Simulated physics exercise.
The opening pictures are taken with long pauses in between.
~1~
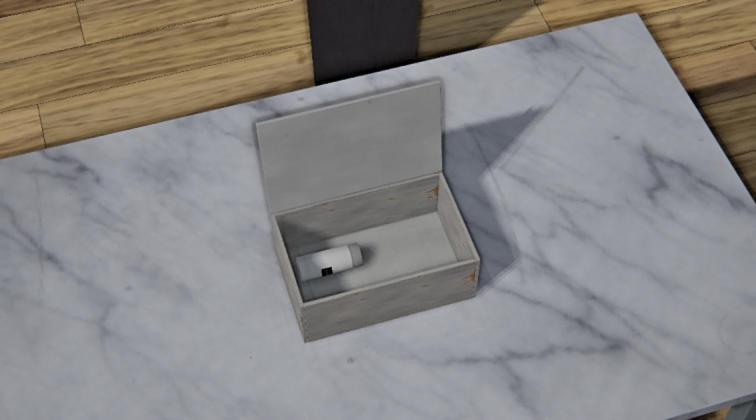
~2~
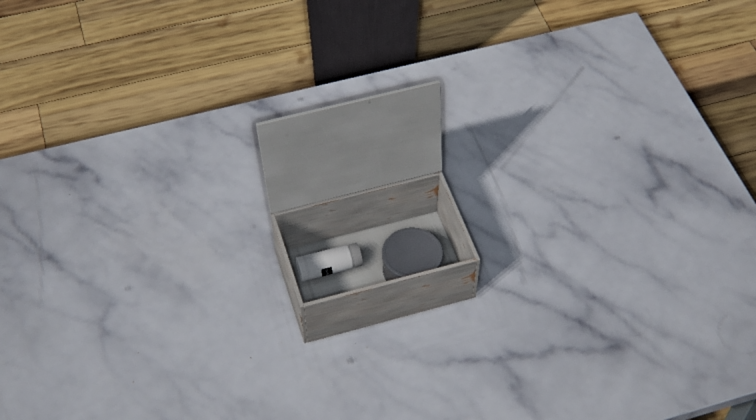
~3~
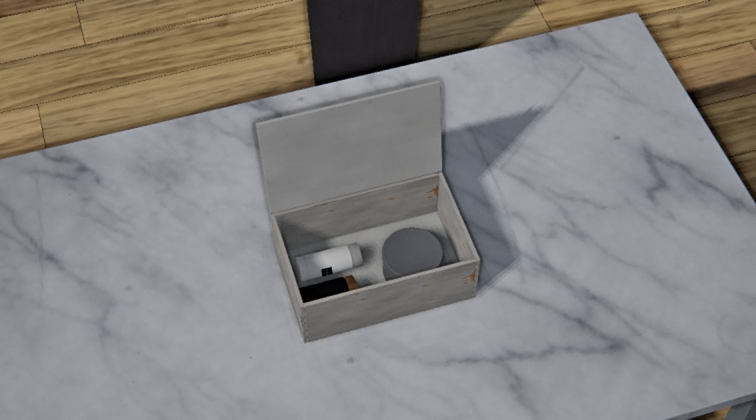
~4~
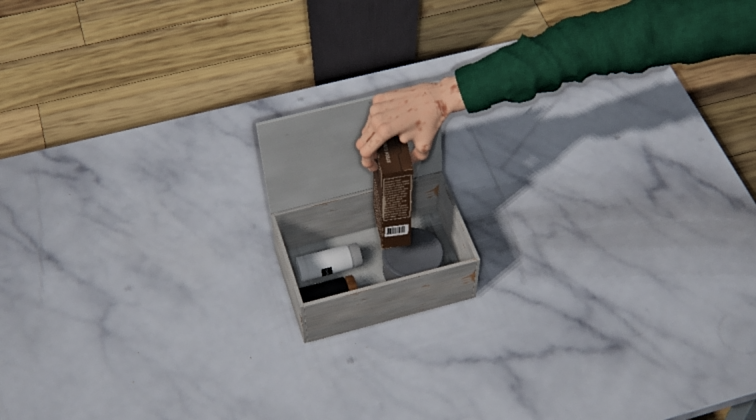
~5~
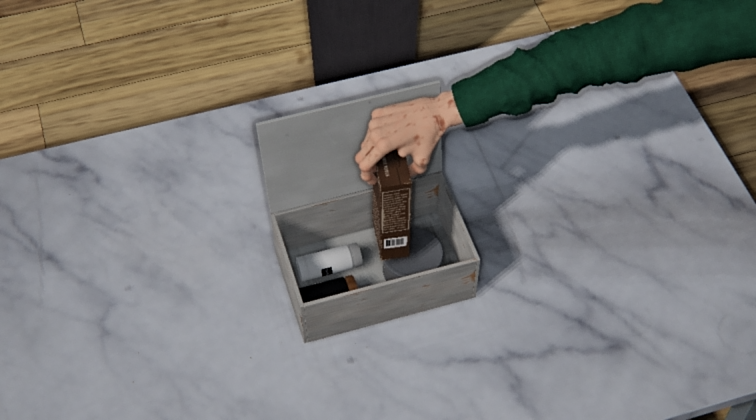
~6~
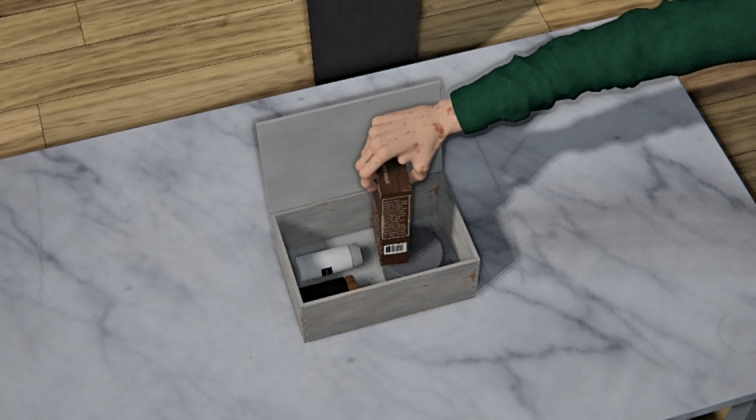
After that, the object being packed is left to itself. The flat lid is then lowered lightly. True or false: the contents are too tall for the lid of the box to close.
True.
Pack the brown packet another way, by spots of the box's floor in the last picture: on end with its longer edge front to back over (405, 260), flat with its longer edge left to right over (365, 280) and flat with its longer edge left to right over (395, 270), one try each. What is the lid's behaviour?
Try 1: Lid stays raised; try 2: Lid goes down; try 3: Lid goes down.
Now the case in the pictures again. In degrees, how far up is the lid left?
Roughly 25 degrees above the rim.
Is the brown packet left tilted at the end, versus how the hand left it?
It ends up leaning.
Then, 1.10 s on from there, lid starting down.
Then, 2.10 s on from there, lid 58° above the rim; brown packet turned 17° from how it was put near (394, 222).
Then, 2.40 s on from there, lid 36° above the rim; brown packet turned 44° from how it was put near (401, 251).
Then, 3.70 s on from there, lid 27° above the rim; brown packet turned 62° from how it was put near (397, 259).
In the end, lid 27° above the rim; toppled in the box, brown packet; the other 3 unmoved. At the end, from the last picture's camera, brown packet near (397, 259).
